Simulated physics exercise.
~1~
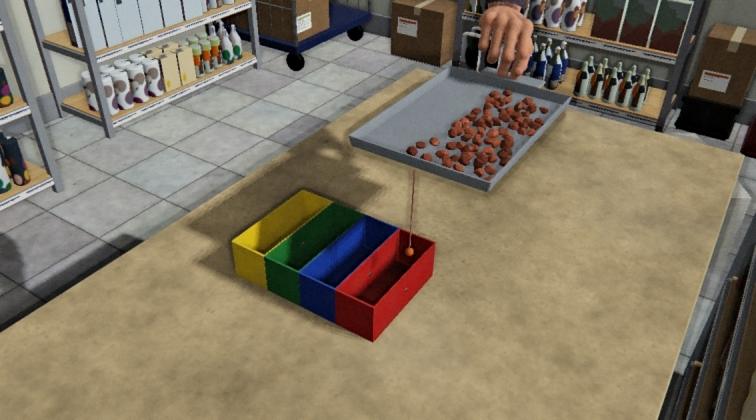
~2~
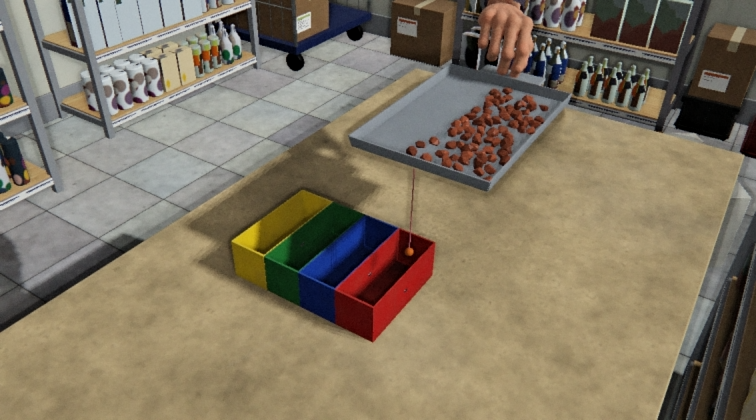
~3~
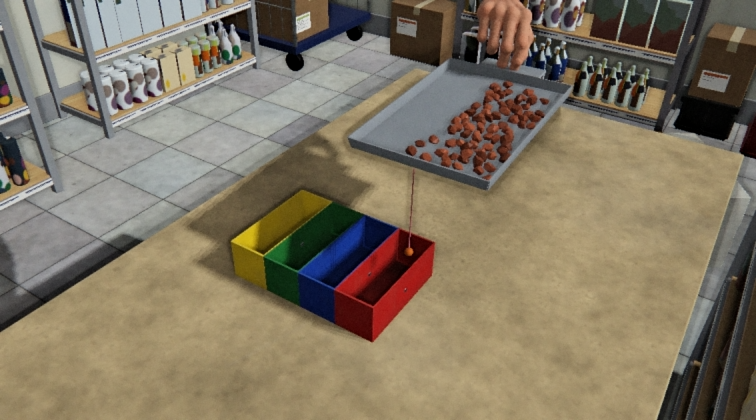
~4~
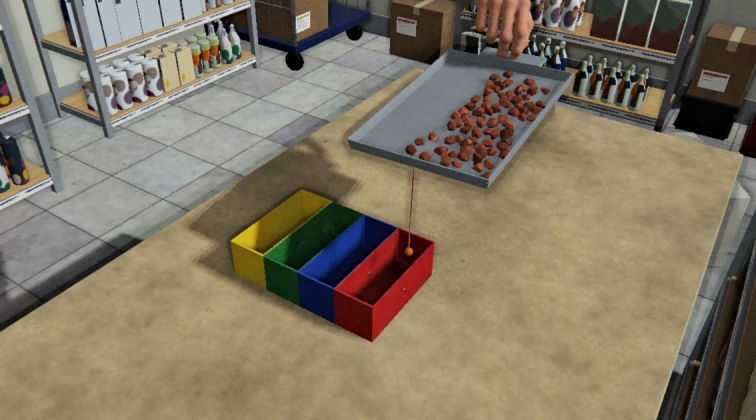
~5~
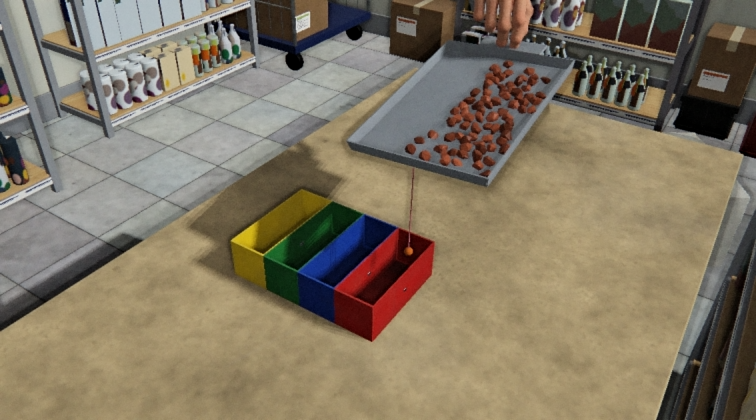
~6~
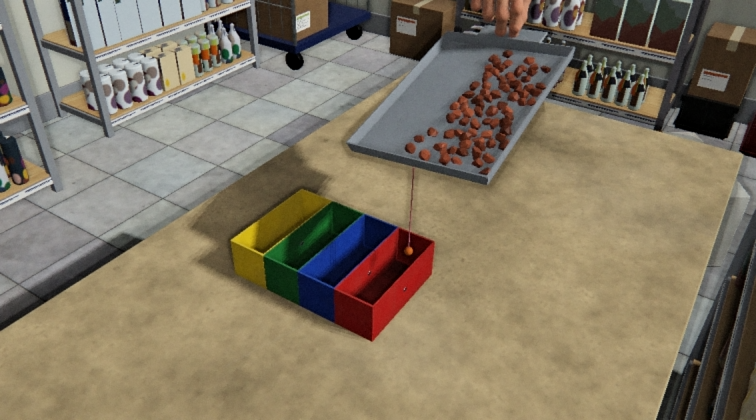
In a storeroom, a hand slowly tilting a grey tray of reddish-brown chunks above a yellow, green, blue and red sorting box.
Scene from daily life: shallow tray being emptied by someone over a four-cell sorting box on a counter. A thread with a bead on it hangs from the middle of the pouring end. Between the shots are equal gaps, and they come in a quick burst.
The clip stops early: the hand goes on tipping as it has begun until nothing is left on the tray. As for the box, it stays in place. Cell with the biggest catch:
Blue.
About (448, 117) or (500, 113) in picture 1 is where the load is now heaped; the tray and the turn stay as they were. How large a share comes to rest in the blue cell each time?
Respectively 70 and 50 in a hundred.
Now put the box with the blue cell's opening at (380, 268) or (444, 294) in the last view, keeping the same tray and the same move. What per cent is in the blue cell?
30 and 0 %.
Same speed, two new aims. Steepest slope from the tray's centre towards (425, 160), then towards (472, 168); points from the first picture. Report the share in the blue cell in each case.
Respectively 10 % and 0 %.
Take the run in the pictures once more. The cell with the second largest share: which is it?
The red cell.
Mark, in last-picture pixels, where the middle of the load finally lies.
Somewhere around (348, 289) in the last picture.
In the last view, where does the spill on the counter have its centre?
Middle in the last view: Roughly (383, 380).
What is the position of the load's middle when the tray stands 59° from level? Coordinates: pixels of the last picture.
Roughly (394, 144).
Soon, tray tipped steeply; most on the tray; a small part falling or outside the box.
A while on, tray tipped right over; about half on the tray; about a quarter in the blue cell; a small part in the red cell; a small part in the green cell; a stray few falling or outside the box.
Towards the end, tray tipped past a quarter turn; about half in the blue cell; about a quarter in the red cell; a small part in the green cell; a small part falling or outside the box.
Finally, tray tipped past a quarter turn; about half in the blue cell; about a quarter in the red cell; a small part in the green cell; none in the yellow cell; a small part outside the box.
